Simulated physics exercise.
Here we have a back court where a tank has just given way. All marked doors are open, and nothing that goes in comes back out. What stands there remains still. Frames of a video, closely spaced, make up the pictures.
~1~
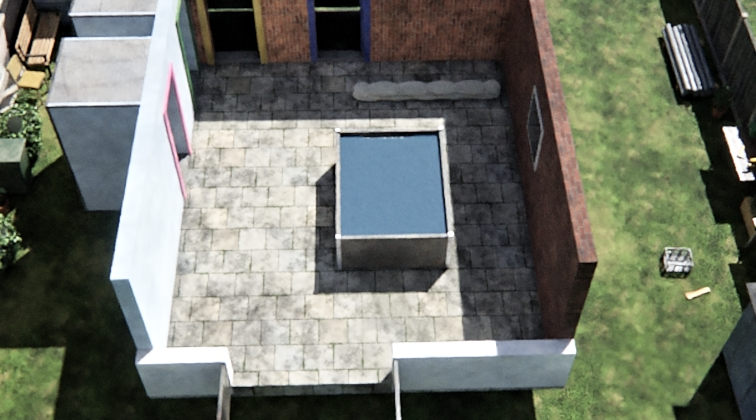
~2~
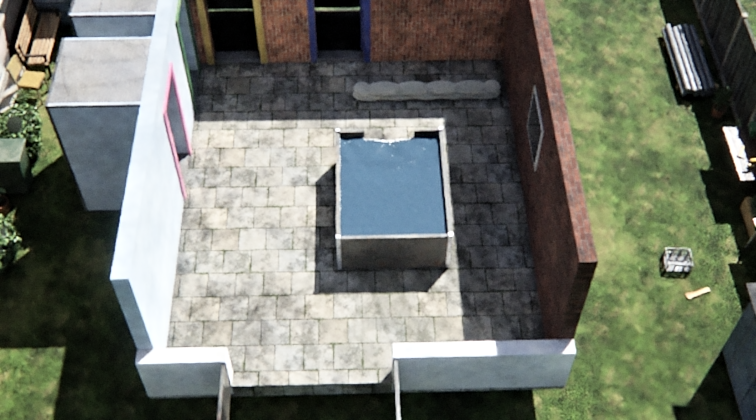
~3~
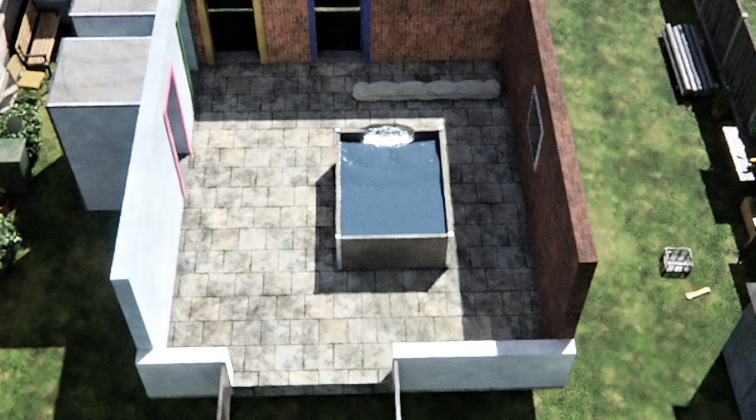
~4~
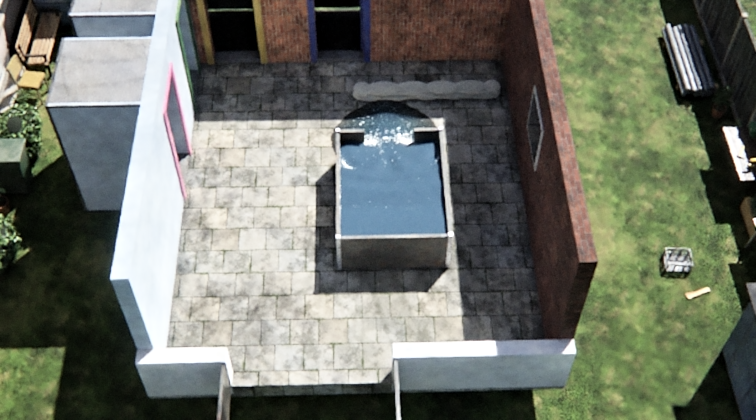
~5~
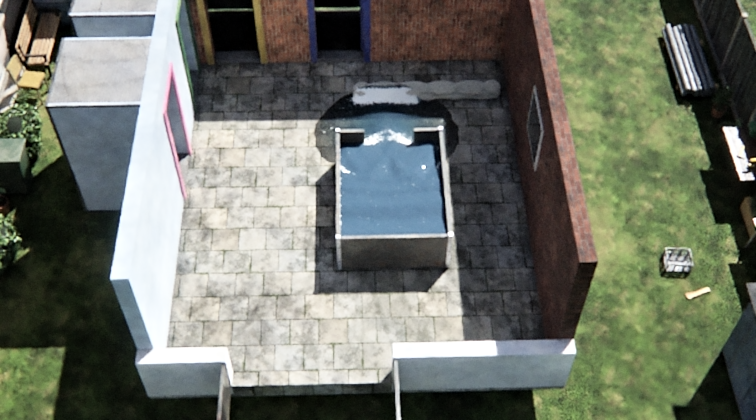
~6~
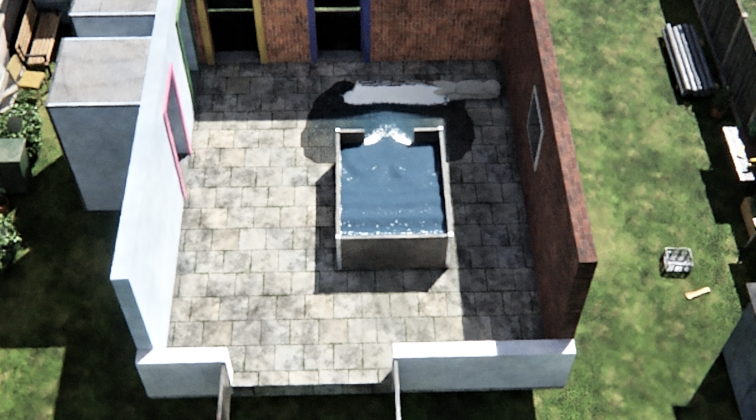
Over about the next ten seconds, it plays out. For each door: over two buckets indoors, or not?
The pink door respects the limit for sure; the blue door breaks the limit for sure; the yellow door breaks the limit for sure; the green door breaks the limit for sure.
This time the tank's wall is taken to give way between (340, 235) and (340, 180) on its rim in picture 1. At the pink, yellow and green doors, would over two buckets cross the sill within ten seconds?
Here's how it goes: The pink door surpasses the limit, the yellow door surpasses the limit, and the green door fails to reach the limit.
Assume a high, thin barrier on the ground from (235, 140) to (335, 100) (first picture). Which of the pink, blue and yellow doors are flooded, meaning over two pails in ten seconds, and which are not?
I'd say the pink door remains below the mark, the blue door gets past the mark, and the yellow door remains below the mark.
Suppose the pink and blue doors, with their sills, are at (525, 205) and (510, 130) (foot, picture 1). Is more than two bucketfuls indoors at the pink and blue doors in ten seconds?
Going through them, I find the pink door escapes flooding and the blue door overflows.
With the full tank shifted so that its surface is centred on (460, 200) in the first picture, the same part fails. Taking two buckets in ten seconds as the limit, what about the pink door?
Well, the way I see it, the pink door breaks past the limit.
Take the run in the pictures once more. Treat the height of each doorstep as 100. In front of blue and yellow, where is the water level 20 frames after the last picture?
The first comes to about 90 percent, the second to about 160 percent.
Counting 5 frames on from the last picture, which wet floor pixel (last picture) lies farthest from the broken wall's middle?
I'd go with roughly (257, 63).
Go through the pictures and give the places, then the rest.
The first frame shows the water tank at (392, 184) is whole and still.
In the second frame, water pours out on the water tank's far side and has run to a hidden place.
In the third frame, the front is at (371, 128), out from the gap on the water tank's far side.
In the fourth frame, the front is at (383, 102), out from the gap on the water tank's far side.
In the fifth frame, the front is at (351, 98), out from the gap on the water tank's far side.
In the sixth frame, the front is at (341, 84), out from the gap on the water tank's far side.
A moment on, water covers 25 % of the floor; the pink door not reached, the blue door wet at the sill, nothing in, the yellow door not reached, the green door not reached.
Next, water covers 35 % of the floor; the pink door not reached, the blue door under two buckets in, the yellow door under two buckets in, the green door wet at the sill, nothing in.
Then, water covers 50 % of the floor; the pink door wet at the sill, nothing in, the blue door over two buckets in, the yellow door over two buckets in, the green door over two buckets in.
Later, water covers 80 % of the floor; the pink door wet at the sill, nothing in, the blue door over two buckets in, the yellow door over two buckets in, the green door far over two buckets in.
In the end, water covers 95 % of the floor; the pink door wet at the sill, nothing in, the blue door over two buckets in, the yellow door far over two buckets in, the green door far over two buckets in.
